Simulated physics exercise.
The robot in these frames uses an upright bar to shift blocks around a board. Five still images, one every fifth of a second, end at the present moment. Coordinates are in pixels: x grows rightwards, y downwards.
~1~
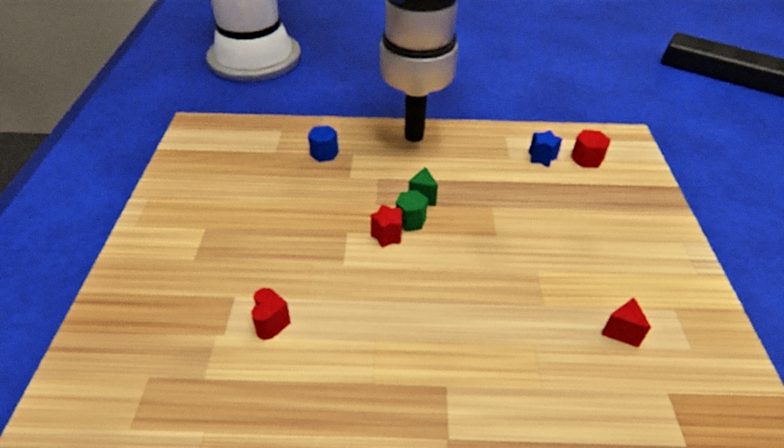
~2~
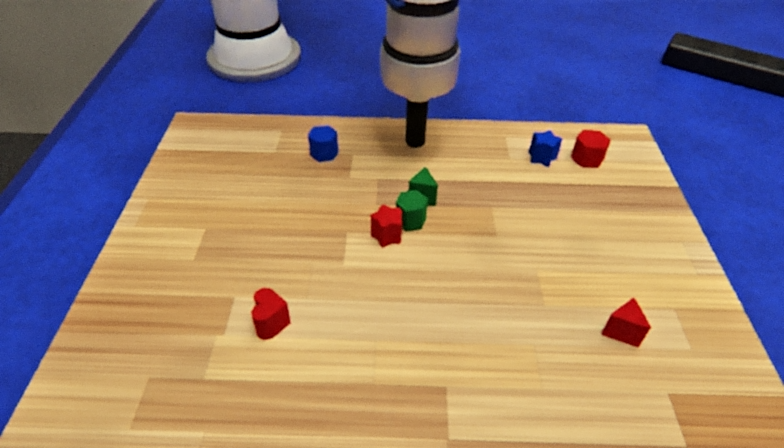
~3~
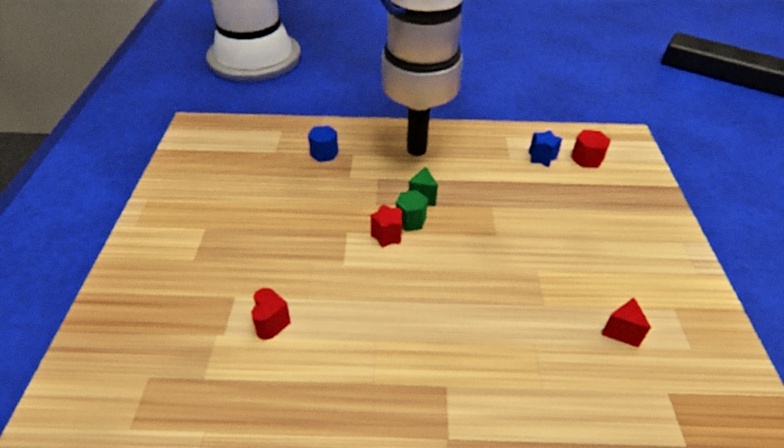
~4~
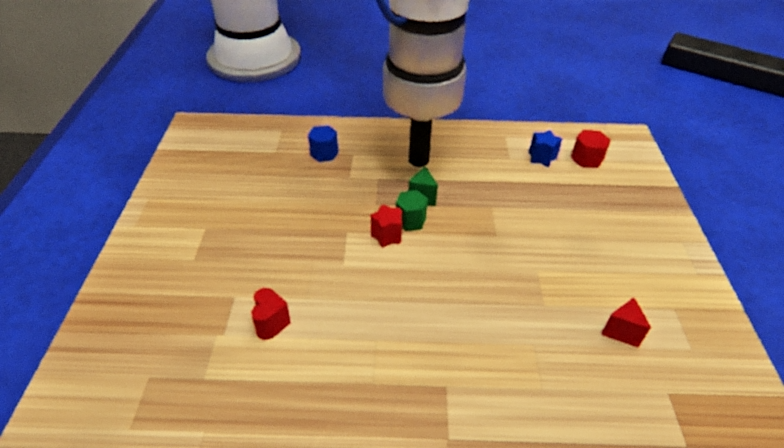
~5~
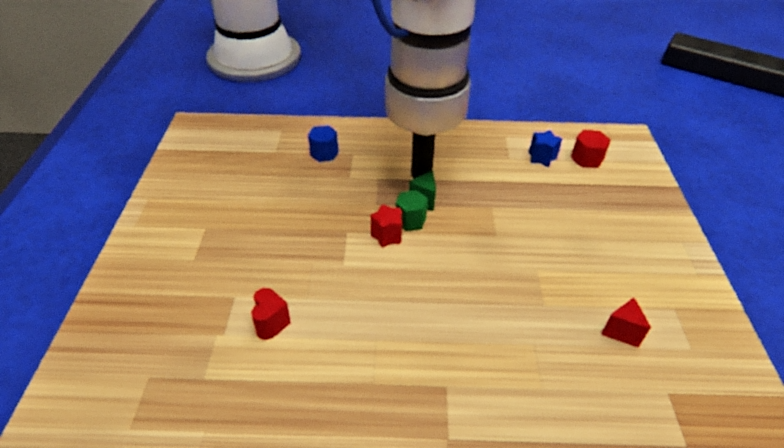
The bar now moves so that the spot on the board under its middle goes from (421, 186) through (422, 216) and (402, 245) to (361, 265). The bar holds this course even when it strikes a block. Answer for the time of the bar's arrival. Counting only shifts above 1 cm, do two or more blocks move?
That would be a yes.
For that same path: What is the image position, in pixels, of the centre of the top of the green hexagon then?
For the centre of its top, I'd go with (368, 265).
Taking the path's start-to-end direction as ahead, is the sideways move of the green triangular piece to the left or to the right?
It gets pushed left.
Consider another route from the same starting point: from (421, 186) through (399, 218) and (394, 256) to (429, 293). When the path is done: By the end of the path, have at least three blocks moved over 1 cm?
Going by the path, yes.
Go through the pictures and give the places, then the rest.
In the first frame, tip of the bar at (414, 137), middles of tops, red star-shaped block at (388, 215), green hexagon at (412, 200), green triangular piece at (424, 177).
In the second frame, bar at (415, 142), nothing pushed.
In the third frame, bar at (417, 150), nothing pushed.
In the fourth frame, bar at (419, 161), nothing pushed.
In the fifth frame, bar at (421, 175), red star-shaped block at (388, 215), green hexagon at (412, 200), green triangular piece at (426, 181).
On the path given first. One third of the way, bar at (423, 205); red star-shaped block at (379, 221), turned 15° clockwise; green hexagon at (408, 211), turned 20° clockwise; green triangular piece at (440, 206).
Two thirds of the way, bar at (402, 234); red star-shaped block at (363, 231), turned 100° clockwise; green hexagon at (388, 242), turned 40° clockwise; green triangular piece at (441, 211), turned 30° anticlockwise.
At the end, bar at (360, 253); red star-shaped block at (339, 234), turned 175° clockwise; green hexagon at (368, 265); green triangular piece at (441, 211), turned 30° anticlockwise.
